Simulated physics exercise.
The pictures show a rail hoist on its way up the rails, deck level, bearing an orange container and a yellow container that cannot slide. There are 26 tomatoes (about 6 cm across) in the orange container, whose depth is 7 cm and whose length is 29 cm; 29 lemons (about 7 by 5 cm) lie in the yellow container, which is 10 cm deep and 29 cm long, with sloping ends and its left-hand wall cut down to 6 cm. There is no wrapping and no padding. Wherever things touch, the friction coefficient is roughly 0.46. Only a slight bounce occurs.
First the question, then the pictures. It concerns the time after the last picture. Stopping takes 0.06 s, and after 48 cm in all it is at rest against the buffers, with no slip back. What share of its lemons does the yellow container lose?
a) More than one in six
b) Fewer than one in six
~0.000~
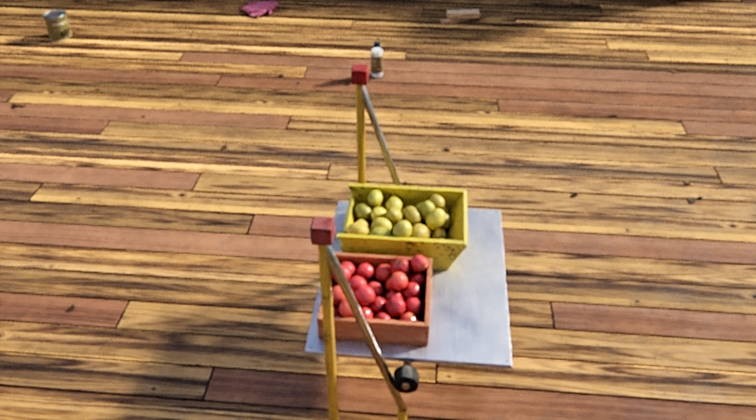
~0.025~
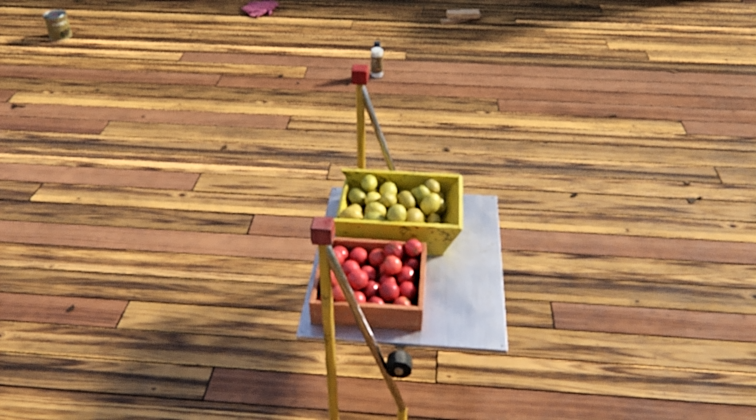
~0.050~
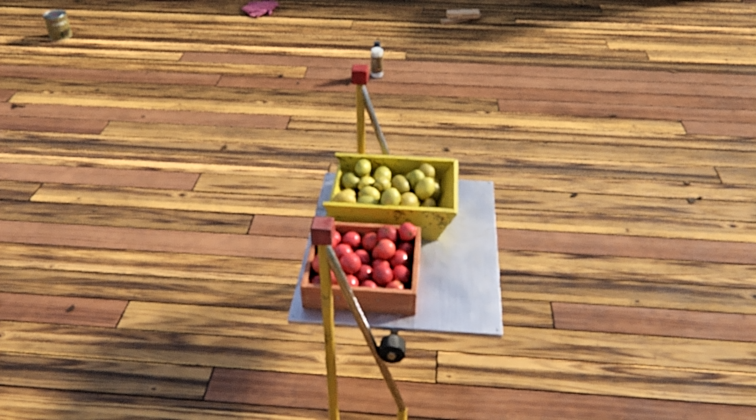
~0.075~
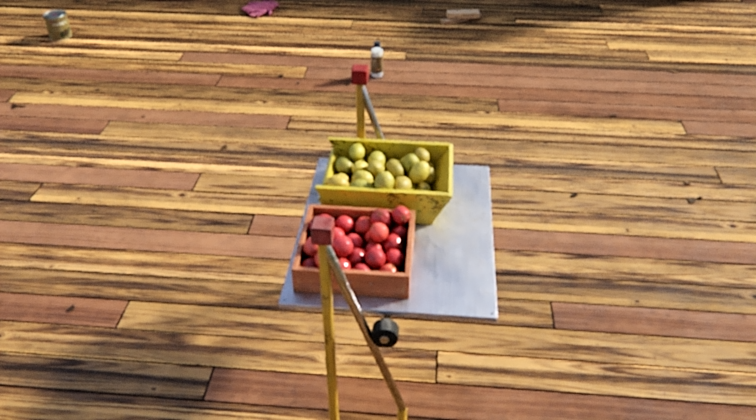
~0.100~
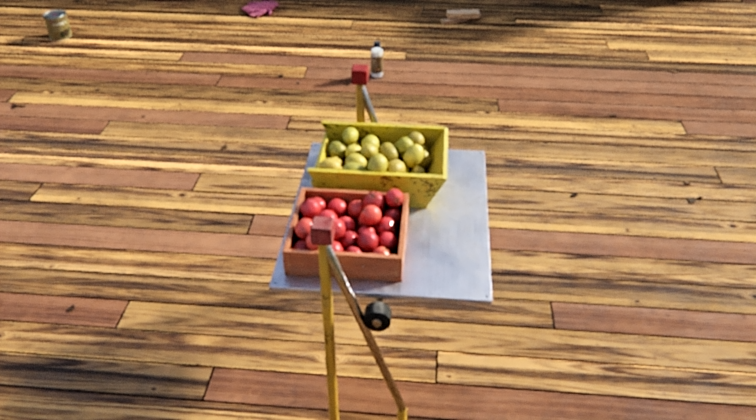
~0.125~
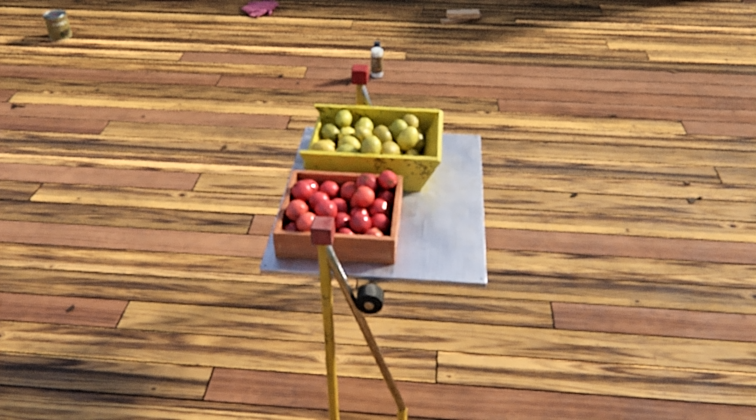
Answer: A.
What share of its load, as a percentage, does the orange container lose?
About 65 percent for the orange container.
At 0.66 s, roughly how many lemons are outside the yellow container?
About 25.
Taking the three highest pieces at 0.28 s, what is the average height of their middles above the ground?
I'd put it close to 108 cm.
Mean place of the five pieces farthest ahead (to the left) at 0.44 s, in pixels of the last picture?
The five leading pieces sit around (219, 44) in the last view.
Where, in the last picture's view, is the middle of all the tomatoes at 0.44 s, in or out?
In the last view they're centred near (275, 90).
After 0.16 s, braking begins.
After 0.28 s, the orange container is down by 2 of 26 and the yellow container has all 29.
After 0.44 s, the orange container is down by 9 of 26 and the yellow container is down by 13 of 29.
After 0.66 s, the orange container is down by 14 of 26 and the yellow container is down by 27 of 29.
When it is over (at 1.21 s), the orange container is down by 17 of 26 and the yellow container is down by 27 of 29. Asked share, 27 of 29, 93 per cent.
